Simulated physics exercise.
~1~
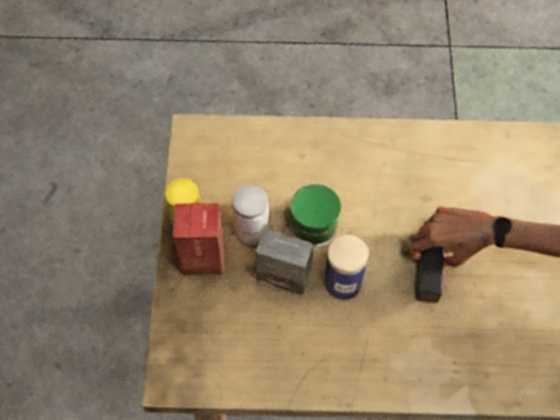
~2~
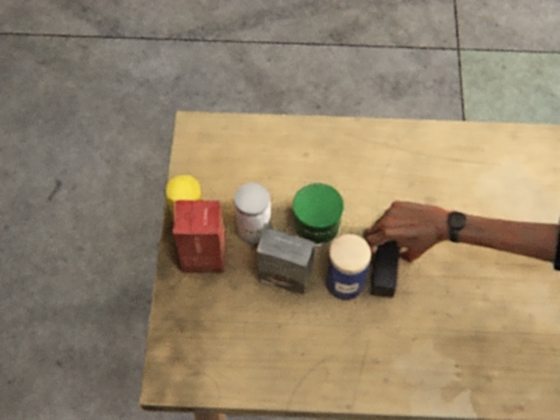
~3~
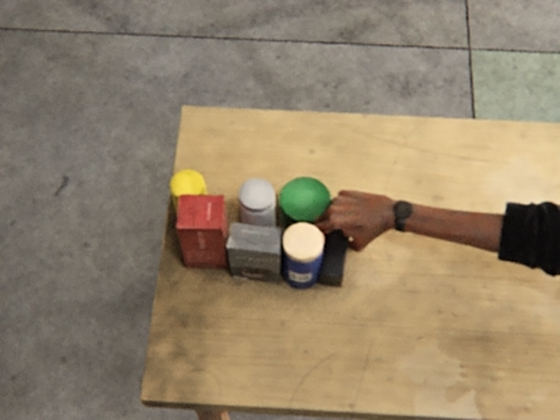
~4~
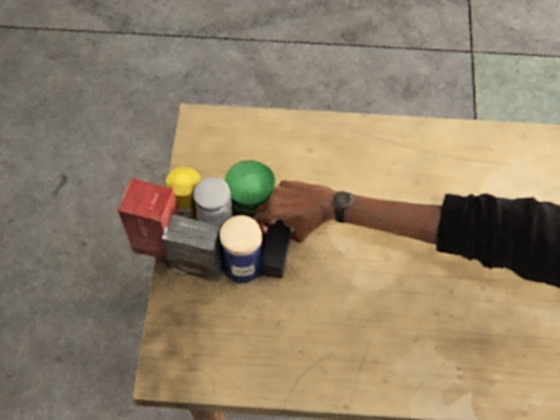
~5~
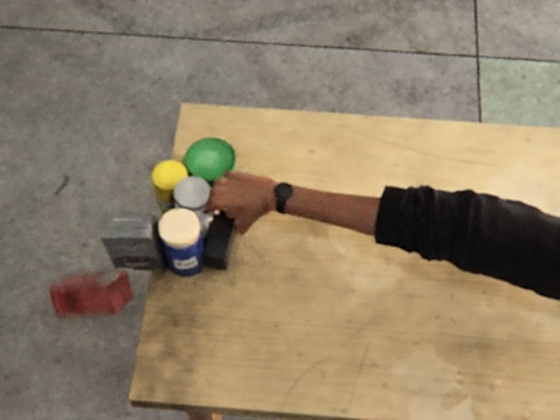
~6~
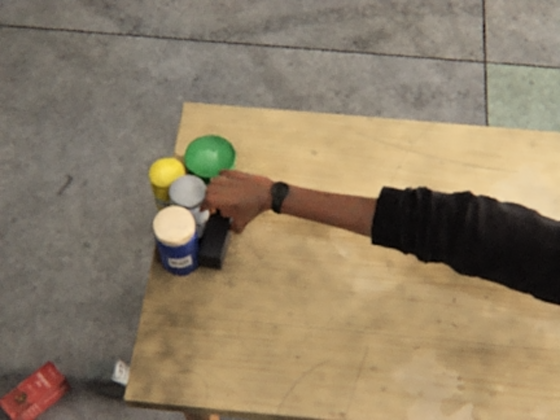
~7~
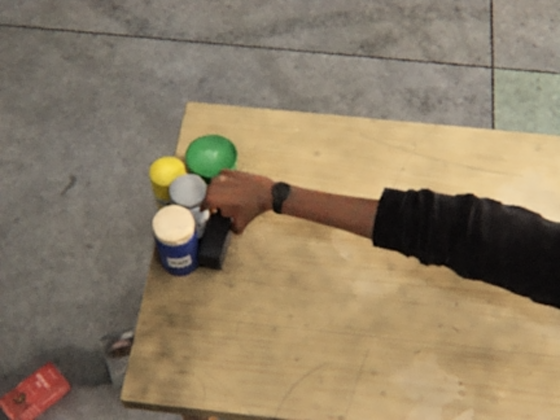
To begin with, a red carton, a grey packet, a green tub, a blue jar, a white jar and a yellow jar stand near the left end of a wooden table, while a hand holds a dark block to their right. The hand slides the block left until it meets the blue jar and the group begins to shift. As the push continues, the red carton tips over the left edge and falls, and the grey packet follows it down. The hand then stops, with both on the floor and the tub and three jars still on the table, crowded near its edge.
